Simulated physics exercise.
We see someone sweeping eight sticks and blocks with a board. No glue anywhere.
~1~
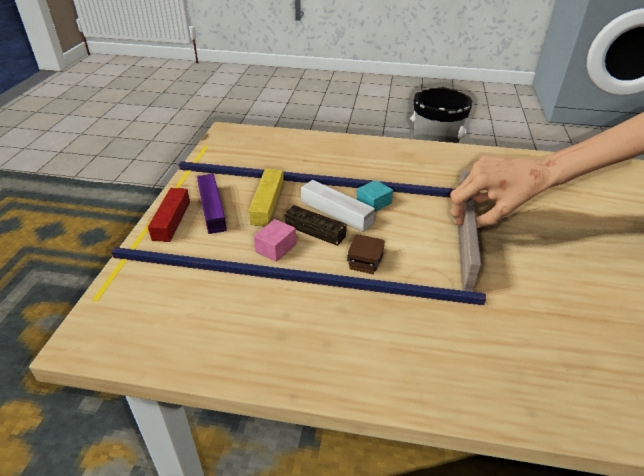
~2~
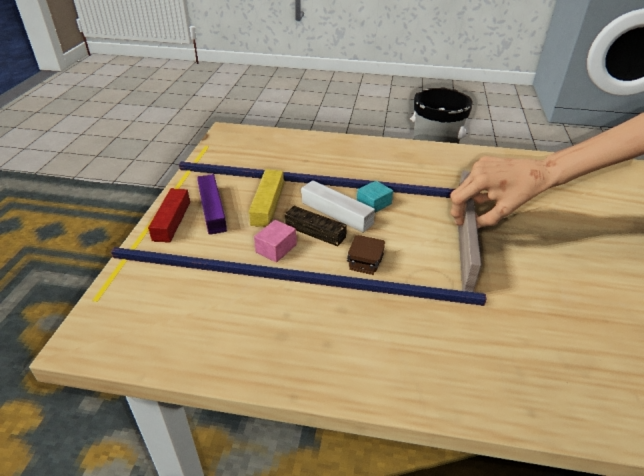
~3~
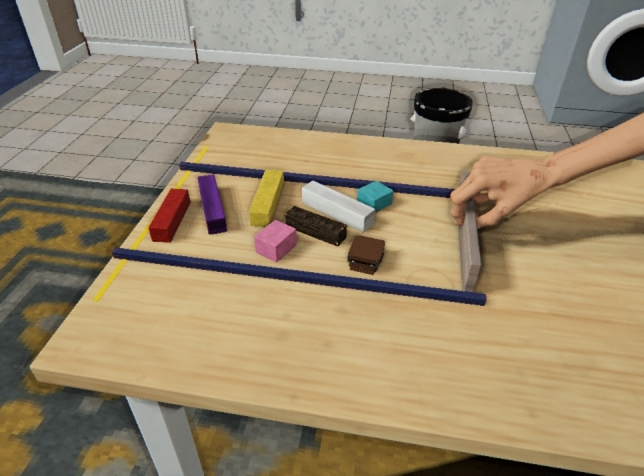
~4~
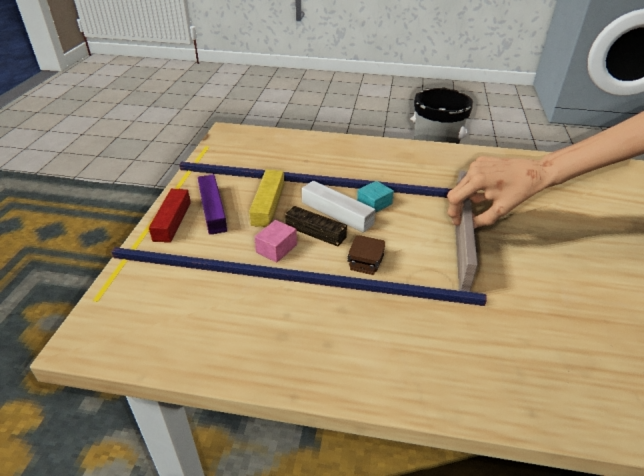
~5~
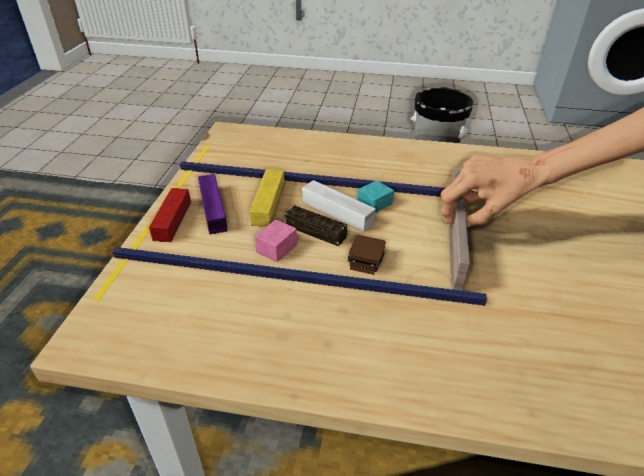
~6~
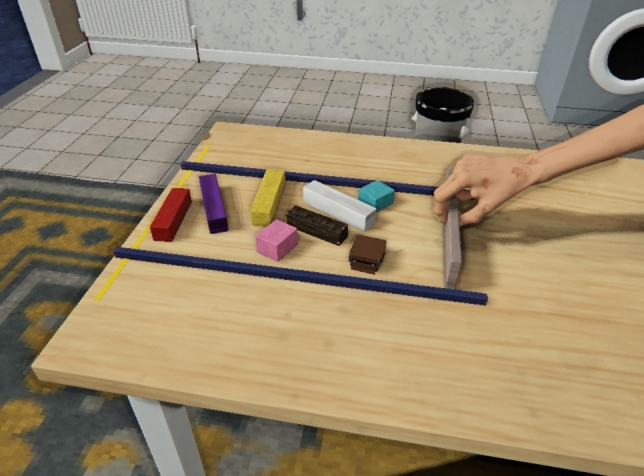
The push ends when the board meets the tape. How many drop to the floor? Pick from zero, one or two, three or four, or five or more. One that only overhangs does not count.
Here the number that fall off is five or more.
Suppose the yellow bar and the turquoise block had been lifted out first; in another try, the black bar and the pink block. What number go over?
First 4, then 5.
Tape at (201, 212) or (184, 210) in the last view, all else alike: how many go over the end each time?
Down on the floor: 3 and 4.
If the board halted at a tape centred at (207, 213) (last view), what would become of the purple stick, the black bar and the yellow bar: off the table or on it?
The purple stick is lost; the black bar is kept; the yellow bar goes over.
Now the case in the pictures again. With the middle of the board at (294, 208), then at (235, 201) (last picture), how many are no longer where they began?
At the one place 7, at the other 8.
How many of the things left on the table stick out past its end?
That would be 1.
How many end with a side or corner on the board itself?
In contact: 1.
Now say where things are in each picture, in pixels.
Red bar (170, 214); purple stick (211, 202); yellow bar (267, 196); board (467, 227); tape (162, 208), in the first frame.
Purple stick (211, 203); black bar (315, 225), in the second frame.
Yellow bar (268, 197); board (467, 227), in the third frame.
Red bar (171, 214); white stick (337, 206), in the fourth frame.
Purple stick (212, 203); turquoise block (375, 196), in the fifth frame.
Red bar (172, 214); purple stick (213, 202); yellow bar (269, 197); board (450, 225); tape (164, 208), in the sixth frame.
Soon after, none off yet; red bar at rest near (172, 214); purple stick at rest near (213, 202); yellow bar at rest near (269, 197).
Then, none off yet; red bar at rest near (172, 214); purple stick moved a little near (202, 203); yellow bar moved about its own width near (223, 189).
Further on, one off so far; red bar falling near (120, 276); purple stick tipped well over near (131, 215); yellow bar moved about its own width near (156, 185).
At rest, the number that fall off is five or more; fallen, turquoise block, white stick, black bar, pink block, yellow bar, purple stick and red bar.
